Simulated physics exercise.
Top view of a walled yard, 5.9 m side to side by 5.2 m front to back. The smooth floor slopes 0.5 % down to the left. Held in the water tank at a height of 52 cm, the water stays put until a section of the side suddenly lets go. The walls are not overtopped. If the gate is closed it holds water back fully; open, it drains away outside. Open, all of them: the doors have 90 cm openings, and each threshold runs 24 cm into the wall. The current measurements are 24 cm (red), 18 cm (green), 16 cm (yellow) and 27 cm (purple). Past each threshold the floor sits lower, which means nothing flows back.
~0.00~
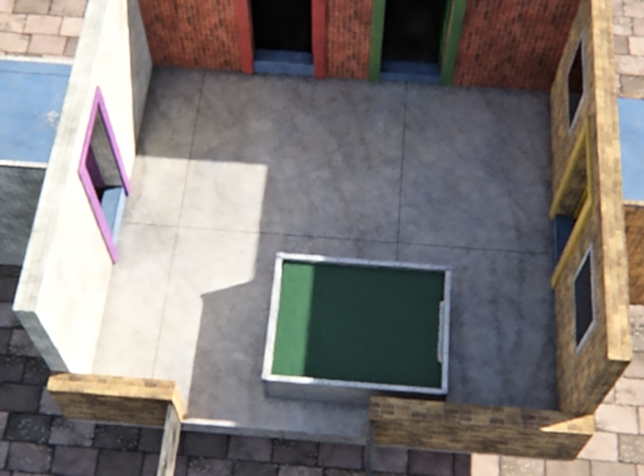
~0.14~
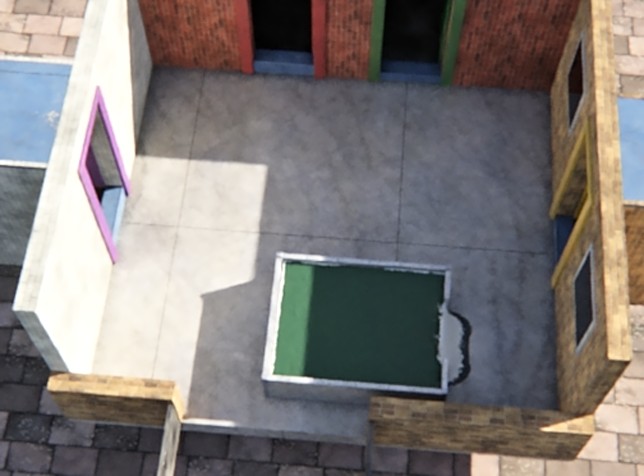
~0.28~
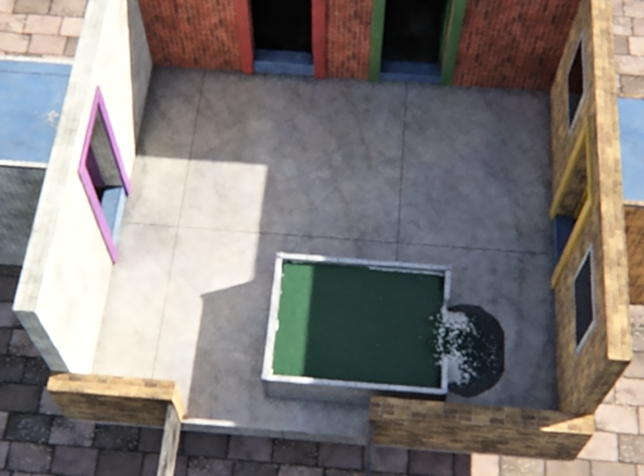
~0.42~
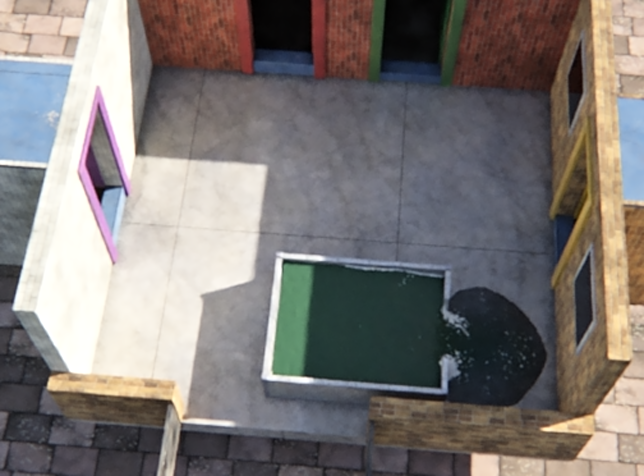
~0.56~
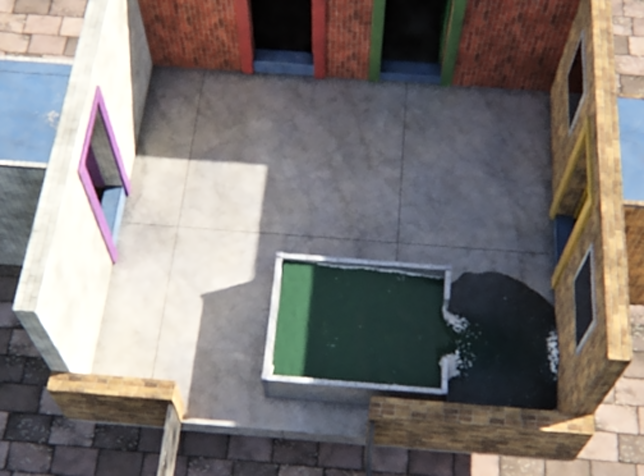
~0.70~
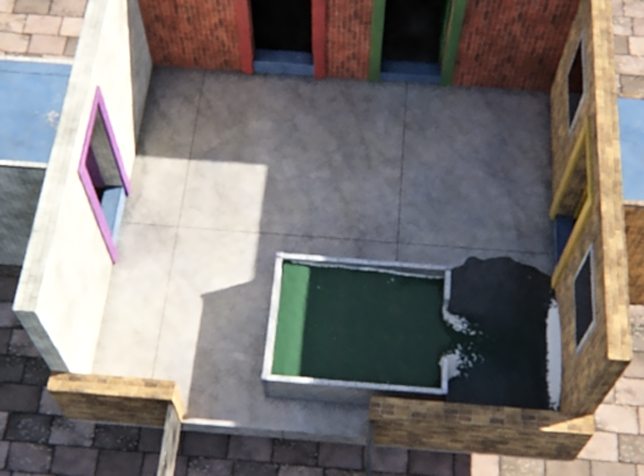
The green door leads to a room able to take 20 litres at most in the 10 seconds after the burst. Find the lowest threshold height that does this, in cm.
The lowest height is about 6.5 cm.
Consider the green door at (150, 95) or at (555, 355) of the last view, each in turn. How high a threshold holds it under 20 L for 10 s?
You'd want roughly 7.5 cm there first, then roughly 26 cm.
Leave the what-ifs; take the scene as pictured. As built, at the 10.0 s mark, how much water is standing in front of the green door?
Some 6.5 cm.
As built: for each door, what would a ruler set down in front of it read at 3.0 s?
Lab note, cm: Red 0; green 2; yellow 11; purple 0.
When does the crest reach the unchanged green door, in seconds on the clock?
I'd guess close to 3.8 seconds.
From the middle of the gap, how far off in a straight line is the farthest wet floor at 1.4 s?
Close to 2.6 metres, I'd say.
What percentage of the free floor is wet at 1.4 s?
I'd say near 10 percent.
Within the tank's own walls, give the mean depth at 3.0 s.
The mean depth is roughly 29 cm.
After 1.4 s water covers 10 % of the floor, deepest (33 cm) near (548, 405); it has not reached the green door.
After 3.0 s water covers 30 % of the floor, deepest (26 cm) near (547, 364); it has not reached the green door.
After 10.0 s water covers 85 % of the floor, deepest (11 cm) near (448, 357); 7 cm at the green door, 0 litres in over its 18 cm threshold.
At the green door as built, the water arrived by 3.1 s and peaked near 11 cm at 3.8 s.
With a threshold of 6 cm, 26 litres would have come in within the 10 s; with 7 cm, 16 litres. So under 20 litres takes about 6.5 cm.
